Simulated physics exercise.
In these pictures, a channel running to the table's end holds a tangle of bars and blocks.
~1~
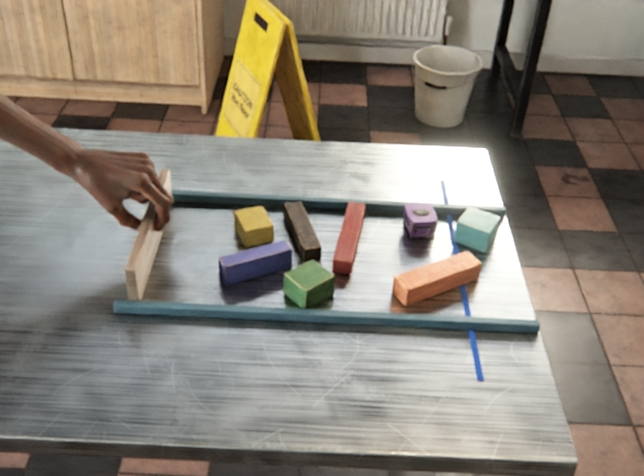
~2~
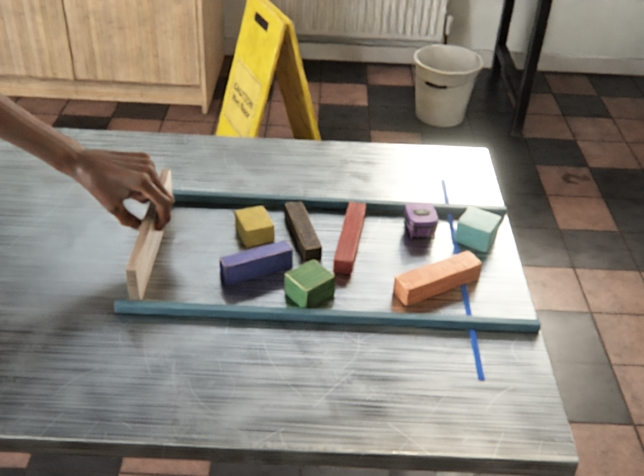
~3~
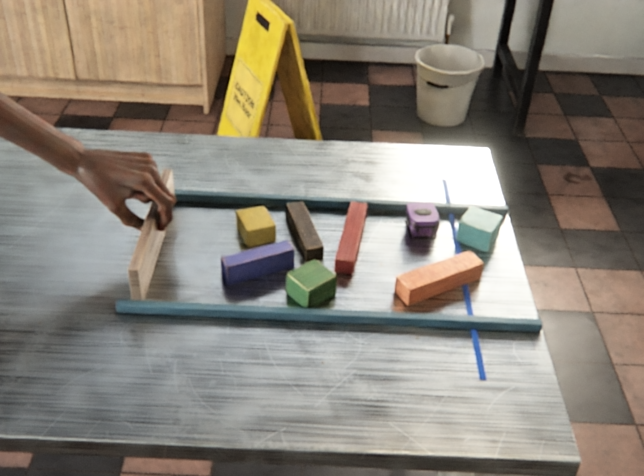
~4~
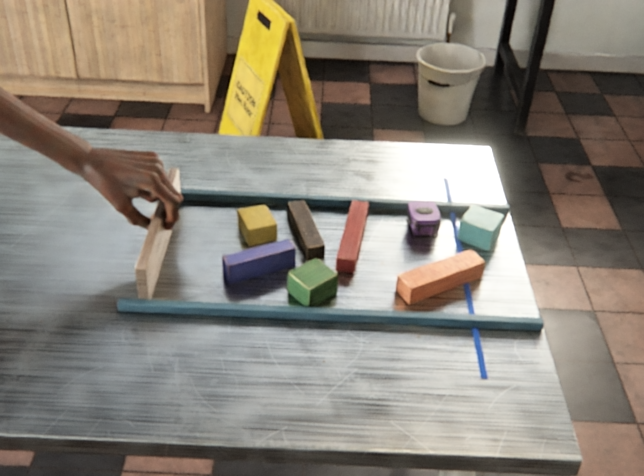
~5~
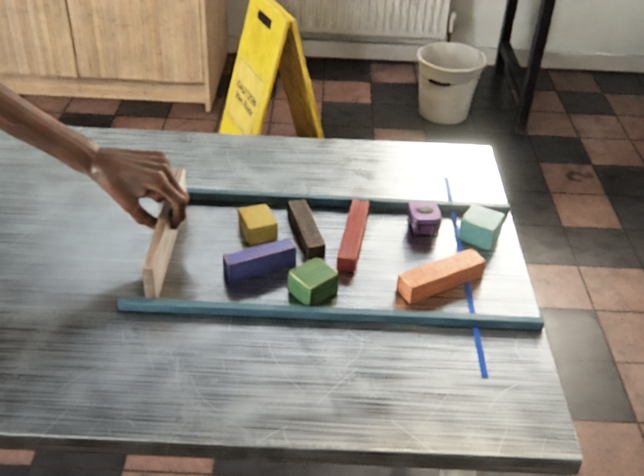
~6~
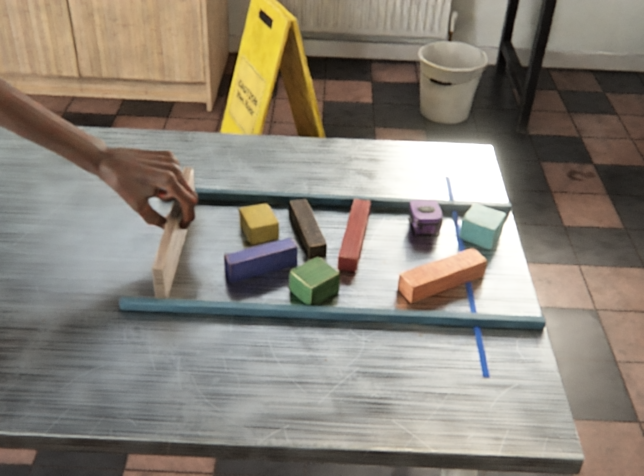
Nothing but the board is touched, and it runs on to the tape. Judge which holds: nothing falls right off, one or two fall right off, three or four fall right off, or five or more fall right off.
It sends over the edge three or four pieces.
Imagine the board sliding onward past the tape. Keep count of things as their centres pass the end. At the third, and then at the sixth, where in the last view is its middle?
At (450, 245) for the third, at (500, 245) for the sixth.
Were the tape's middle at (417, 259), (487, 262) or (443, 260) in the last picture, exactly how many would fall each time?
Down on the floor: 0, 4 and 1.
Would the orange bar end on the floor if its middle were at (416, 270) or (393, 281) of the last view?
The orange bar: Plunges, then plunges.
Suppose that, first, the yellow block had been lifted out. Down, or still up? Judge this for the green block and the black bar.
I'd say the green block stays where it is, while the black bar stays where it is.
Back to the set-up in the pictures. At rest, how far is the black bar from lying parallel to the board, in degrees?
Angle: Roughly 30 degrees.
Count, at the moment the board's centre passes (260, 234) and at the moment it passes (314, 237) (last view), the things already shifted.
At first I count 3, and then 5.
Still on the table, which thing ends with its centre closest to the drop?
Foremost: The black bar.
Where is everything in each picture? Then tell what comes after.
In the first picture, turquoise block (477, 230); orange bar (437, 278); purple case (420, 222); board (151, 232); tape (458, 264).
In the second picture, orange bar (438, 277); black bar (303, 231).
In the third picture, purple case (422, 221); yellow block (256, 226).
In the fourth picture, turquoise block (481, 227); red bar (353, 235).
In the fifth picture, orange bar (441, 275); blue bar (260, 261).
In the sixth picture, turquoise block (483, 226); orange bar (443, 275); purple case (425, 218); board (176, 230); tape (464, 261).
Soon after, none off yet; turquoise block at rest near (483, 226); orange bar at rest near (443, 275); purple case at rest near (425, 218).
Then, none off yet; turquoise block at rest near (485, 226); orange bar moved a little near (458, 273); purple case moved about its own width near (450, 214).
At rest, the number that fall off is three or four; fallen, red bar, purple case, orange bar and turquoise block.
